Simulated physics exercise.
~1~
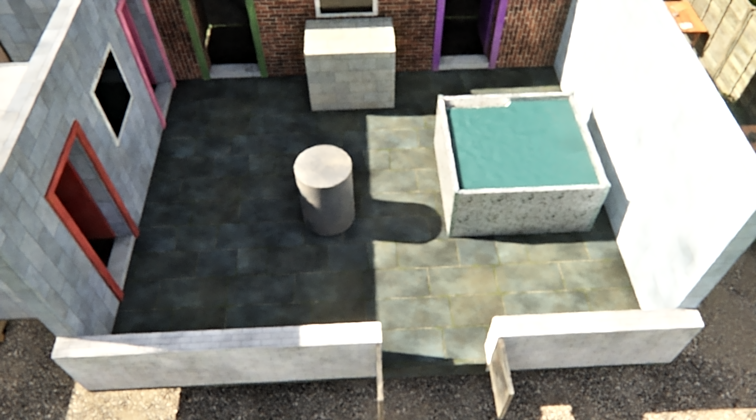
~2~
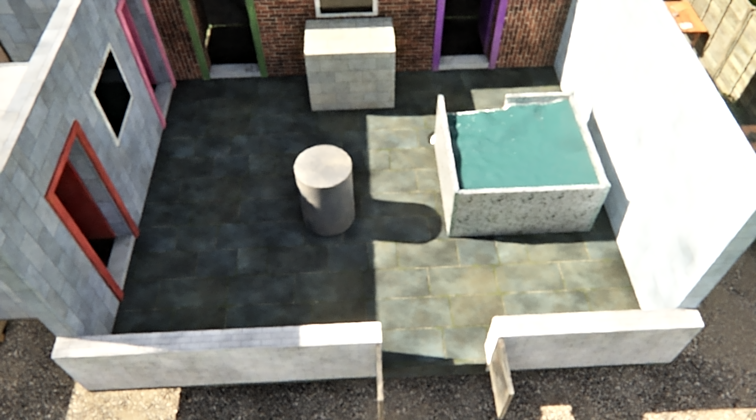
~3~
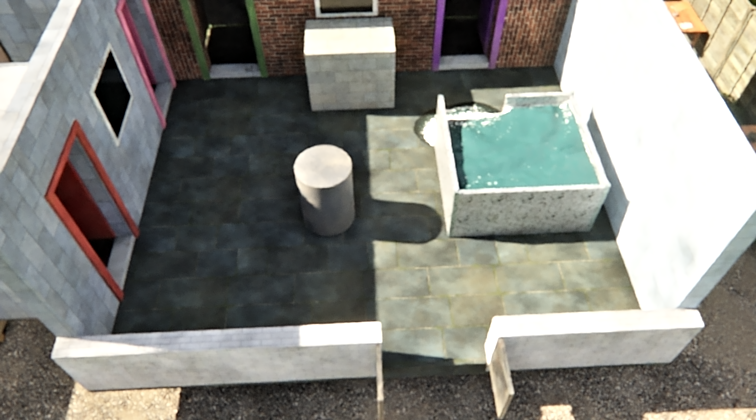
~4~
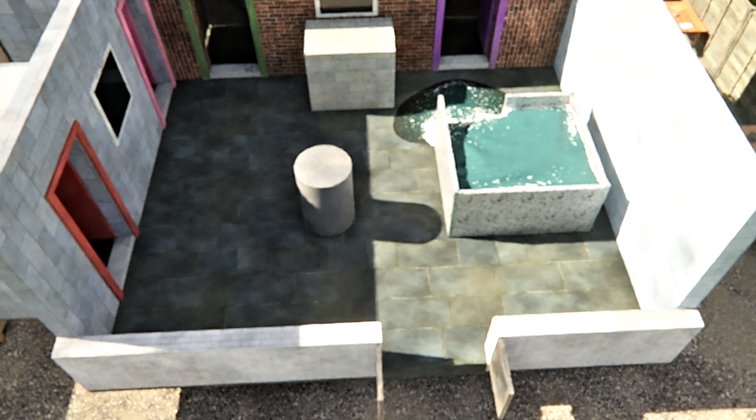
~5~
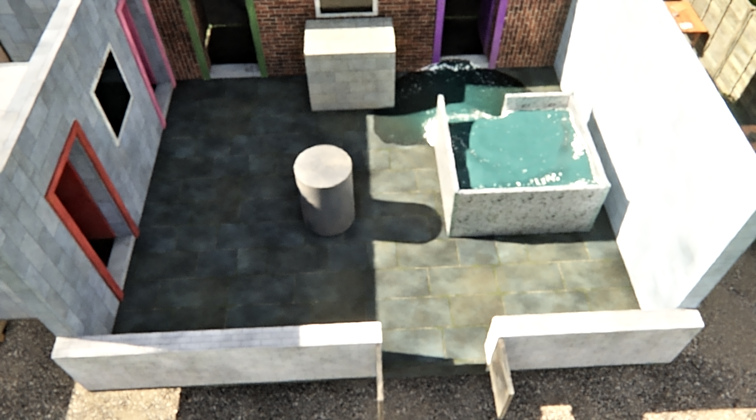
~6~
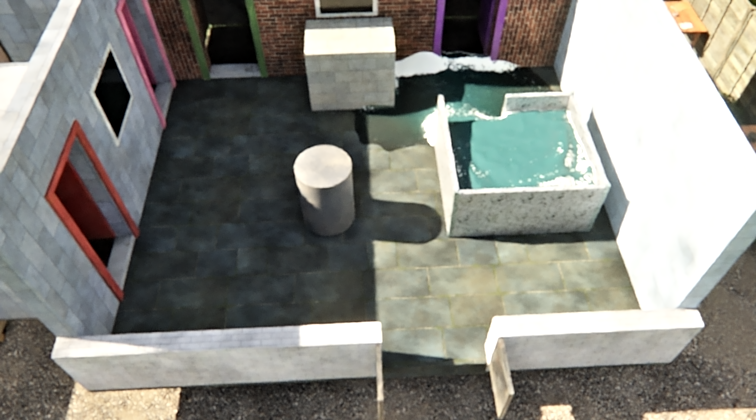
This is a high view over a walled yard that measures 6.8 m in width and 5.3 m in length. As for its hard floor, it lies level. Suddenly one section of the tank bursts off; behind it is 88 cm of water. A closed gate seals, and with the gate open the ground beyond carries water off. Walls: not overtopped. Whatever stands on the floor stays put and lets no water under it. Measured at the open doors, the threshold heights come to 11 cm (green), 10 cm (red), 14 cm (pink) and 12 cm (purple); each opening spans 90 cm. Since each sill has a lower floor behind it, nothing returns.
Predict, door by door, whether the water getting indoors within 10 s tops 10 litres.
Prediction: At the green door it falls short; at the red door it falls short; at the pink door it falls short; at the purple door it tops it.
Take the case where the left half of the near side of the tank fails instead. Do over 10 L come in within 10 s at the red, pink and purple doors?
Then it goes red fine, pink fine, purple fine.
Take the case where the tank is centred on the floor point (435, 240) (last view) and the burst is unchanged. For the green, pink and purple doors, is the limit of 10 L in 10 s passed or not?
Checking the limit: Green is beyond it, pink is beyond it and purple is beyond it.
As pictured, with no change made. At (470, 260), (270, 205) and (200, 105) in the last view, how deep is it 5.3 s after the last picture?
2, 3 and 4 cm.
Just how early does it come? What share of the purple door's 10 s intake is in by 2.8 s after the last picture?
Some 75 per cent by then.
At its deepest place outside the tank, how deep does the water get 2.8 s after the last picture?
32 cm or so.
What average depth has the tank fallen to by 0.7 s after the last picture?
The average depth is around 55 cm.
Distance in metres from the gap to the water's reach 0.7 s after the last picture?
Roughly 3.4 metres out.
Then, 0.7 s after the last picture water covers 15 % of the floor and is deepest (55 cm) near (398, 75); green door not reached, red door not reached, pink door not reached, purple door 35 cm at the sill, 170 L in.
Then, 1.5 s after the last picture water covers 25 % of the floor and is deepest (40 cm) near (548, 70); green door not reached, red door not reached, pink door not reached, purple door 38 cm at the sill, 370 L in.
Then, 2.8 s after the last picture water covers 50 % of the floor and is deepest (32 cm) near (548, 70); green door not reached, red door not reached, pink door 4 cm at the sill, 0 L in, purple door 29 cm at the sill, 547 L in.
Then, 5.3 s after the last picture water covers 75 % of the floor and is deepest (22 cm) near (548, 70); green door 3 cm at the sill, 0 L in, red door 6 cm at the sill, 0 L in, pink door 5 cm at the sill, 0 L in, purple door 19 cm at the sill, 686 L in.
Then, 9.3 s after the last picture water covers 95 % of the floor and is deepest (14 cm) near (549, 134); green door 4 cm at the sill, 0 L in, red door 9 cm at the sill, 0 L in, pink door 6 cm at the sill, 0 L in, purple door 11 cm at the sill, 717 L in.
